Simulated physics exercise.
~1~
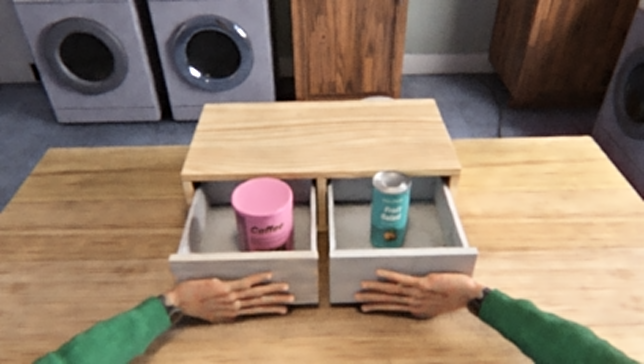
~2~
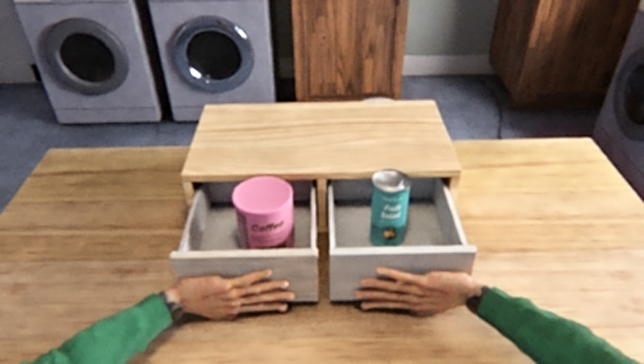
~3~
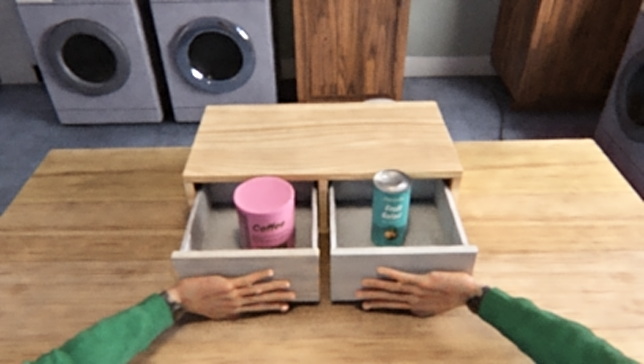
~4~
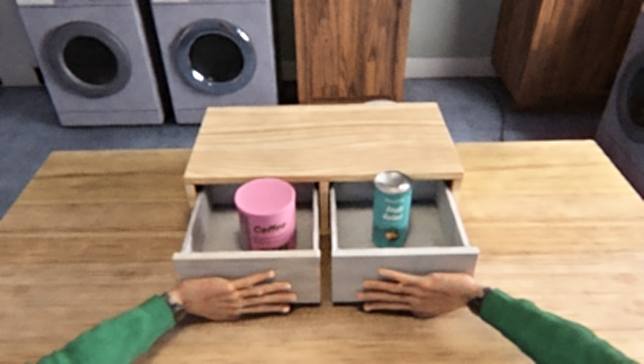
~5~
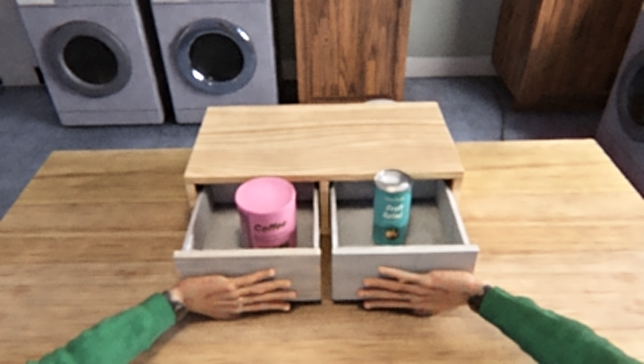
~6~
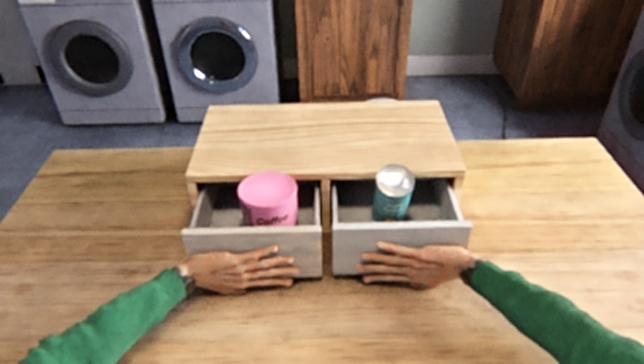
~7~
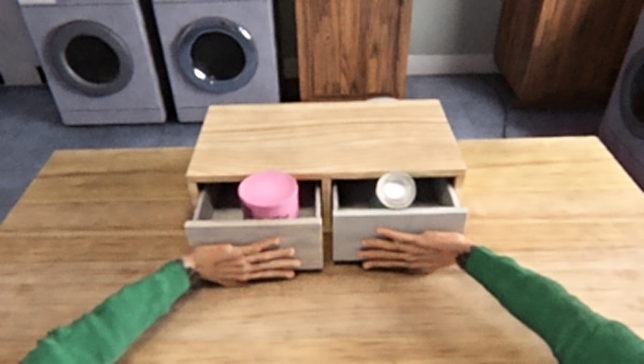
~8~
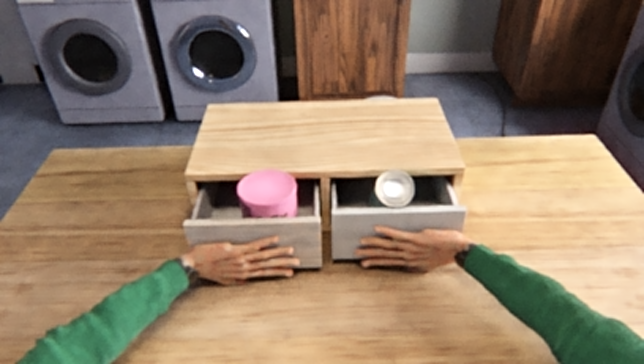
In a room with washing machines and brown wooden cabinets along the far side, a wooden table is seen from above, as if by the person seated at it. On it sits a low wooden chest with two pale grey drawers pulled open, a pink tub in the left one and a turquoise tin in the right. Two hands in green sleeves rest against the drawer fronts, holding still at first. Then they push both drawers partway in, and the tin tips into a lean while the tub stays upright. The drawers stop short, and both remain ajar with the hands still against them.
